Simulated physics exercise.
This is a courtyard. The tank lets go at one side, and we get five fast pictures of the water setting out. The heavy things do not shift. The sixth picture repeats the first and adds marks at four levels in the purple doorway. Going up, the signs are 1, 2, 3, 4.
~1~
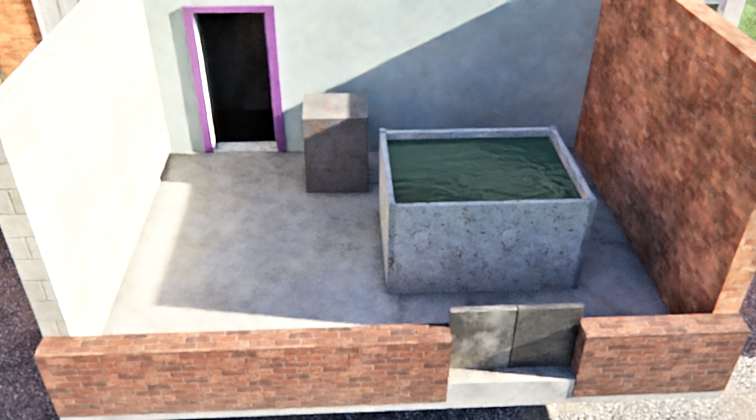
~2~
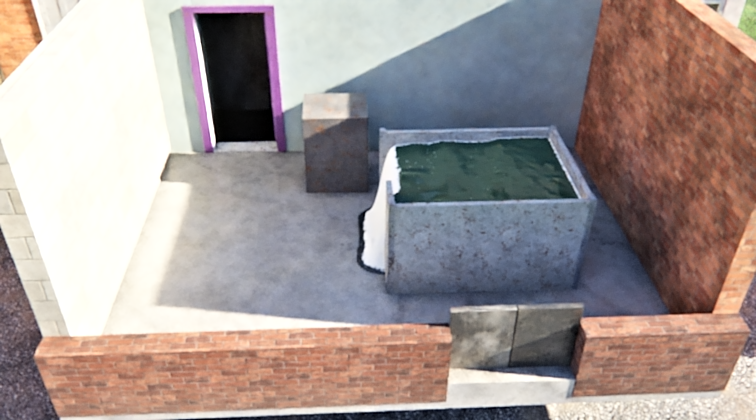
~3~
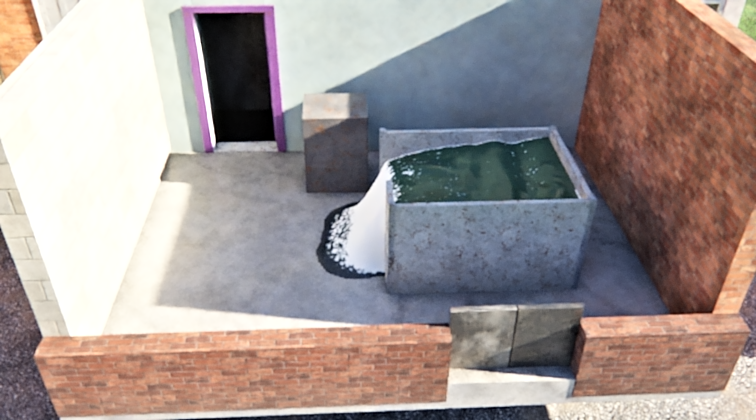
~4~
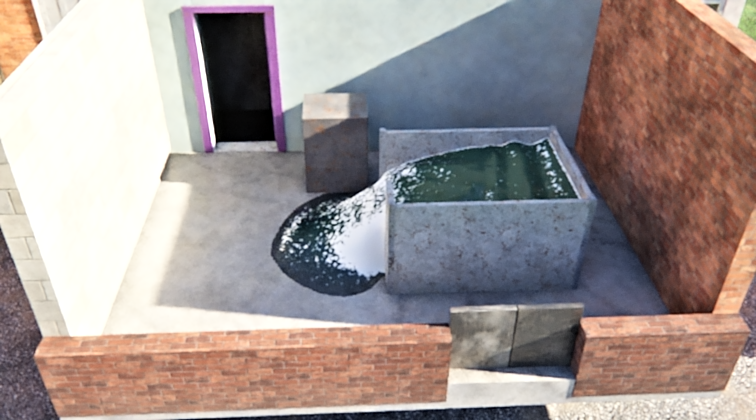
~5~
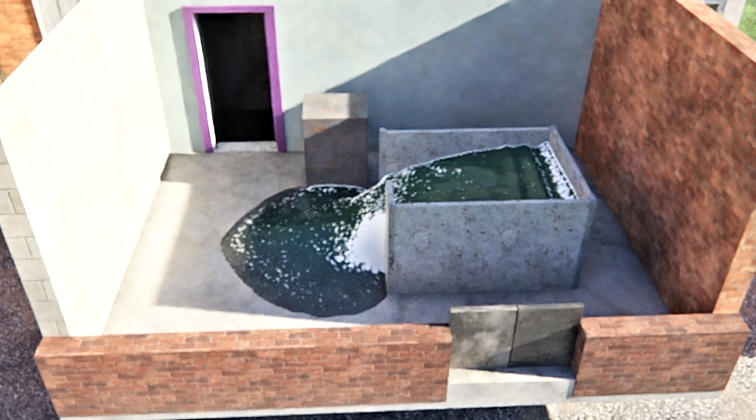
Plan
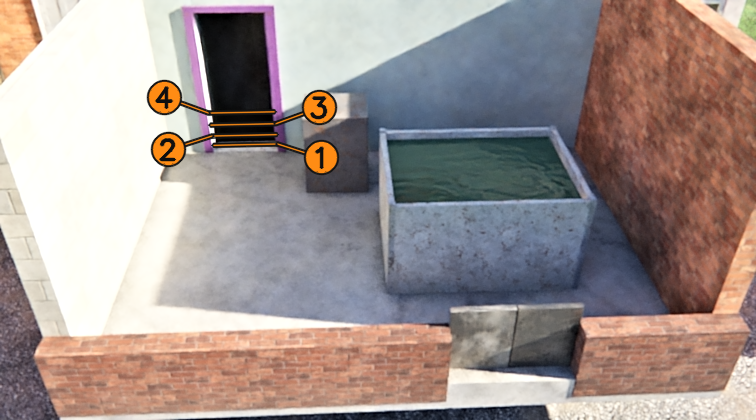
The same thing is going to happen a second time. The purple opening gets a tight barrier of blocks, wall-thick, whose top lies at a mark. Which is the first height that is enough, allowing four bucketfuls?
Height 2 just does it.
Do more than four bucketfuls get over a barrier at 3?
No, not at all.
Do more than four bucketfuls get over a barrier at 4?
No, that is safe.
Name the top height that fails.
The answer is 1.
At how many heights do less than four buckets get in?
Three.
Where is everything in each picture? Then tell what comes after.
In the first picture, water in the tank at rest, its middle at (479, 170); foot of the purple doorway at (246, 151); shut gate at (515, 316).
In the second picture, front seen at (371, 267), 2 % of the ground wet.
In the third picture, front seen at (334, 268), 4 % of the ground wet.
In the fourth picture, front seen at (281, 255), 9 % of the ground wet.
In the fifth picture, front seen at (229, 250), 16 % of the ground wet.
On the marked copy, 1 at (245, 144); 2 at (244, 135); 3 at (243, 124); 4 at (241, 112); from the bottom up 1, 2, 3, 4.
With 1, about 14 bucketfuls get in.
With 2, a bucket or two gets in.
With 3, nothing gets over.
With 4, nothing gets over.
